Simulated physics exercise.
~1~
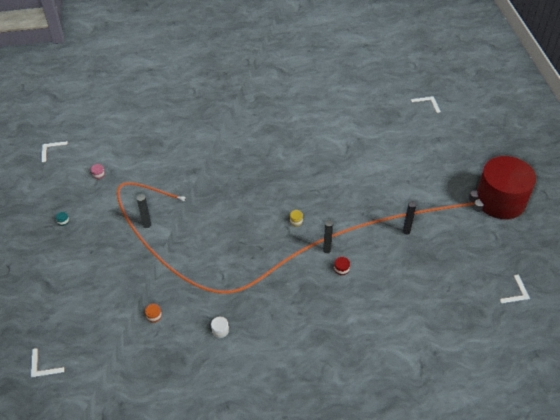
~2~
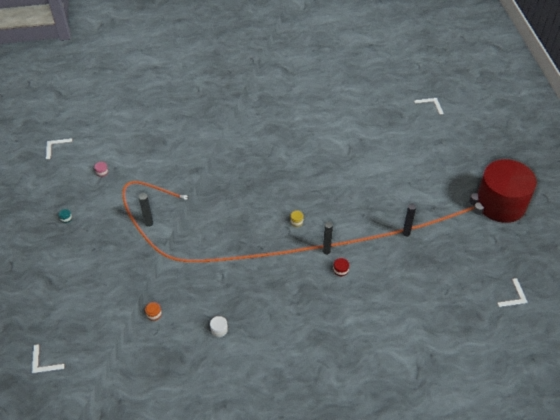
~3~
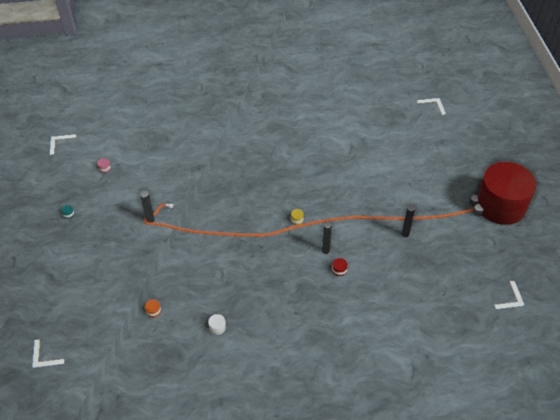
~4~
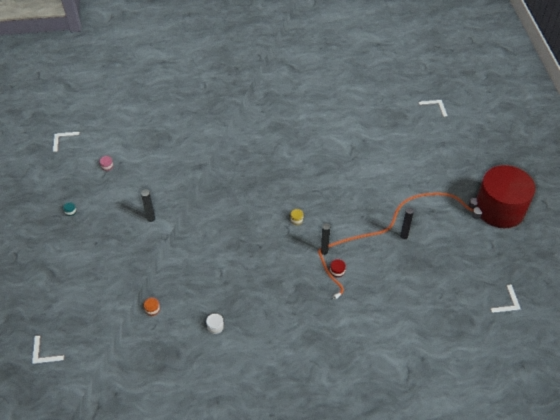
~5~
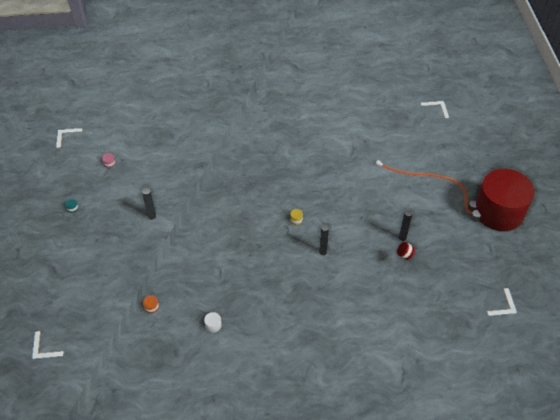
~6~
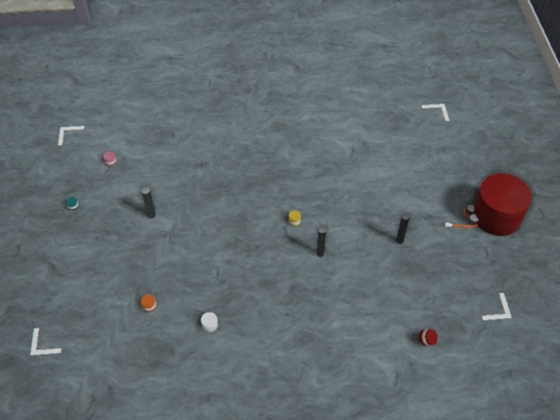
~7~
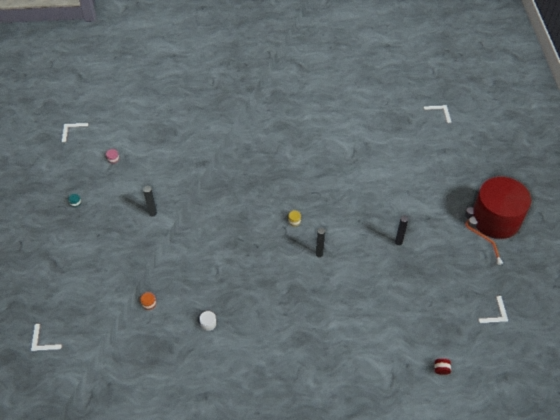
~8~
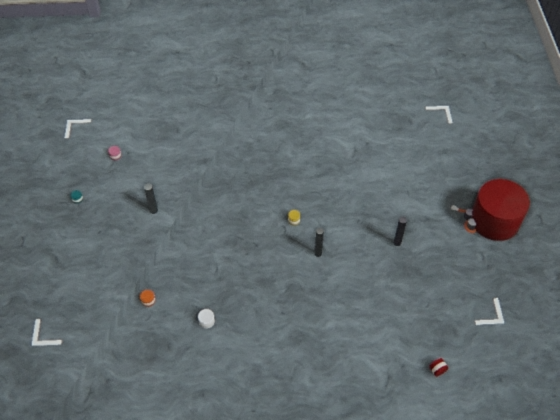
On a grey floor with white corner marks, an orange lead winds past dark posts and small coloured containers as a red reel at right draws it in. Its trailing end knocks the red tin right and downward, leaving it on its side, while the other containers stay put.
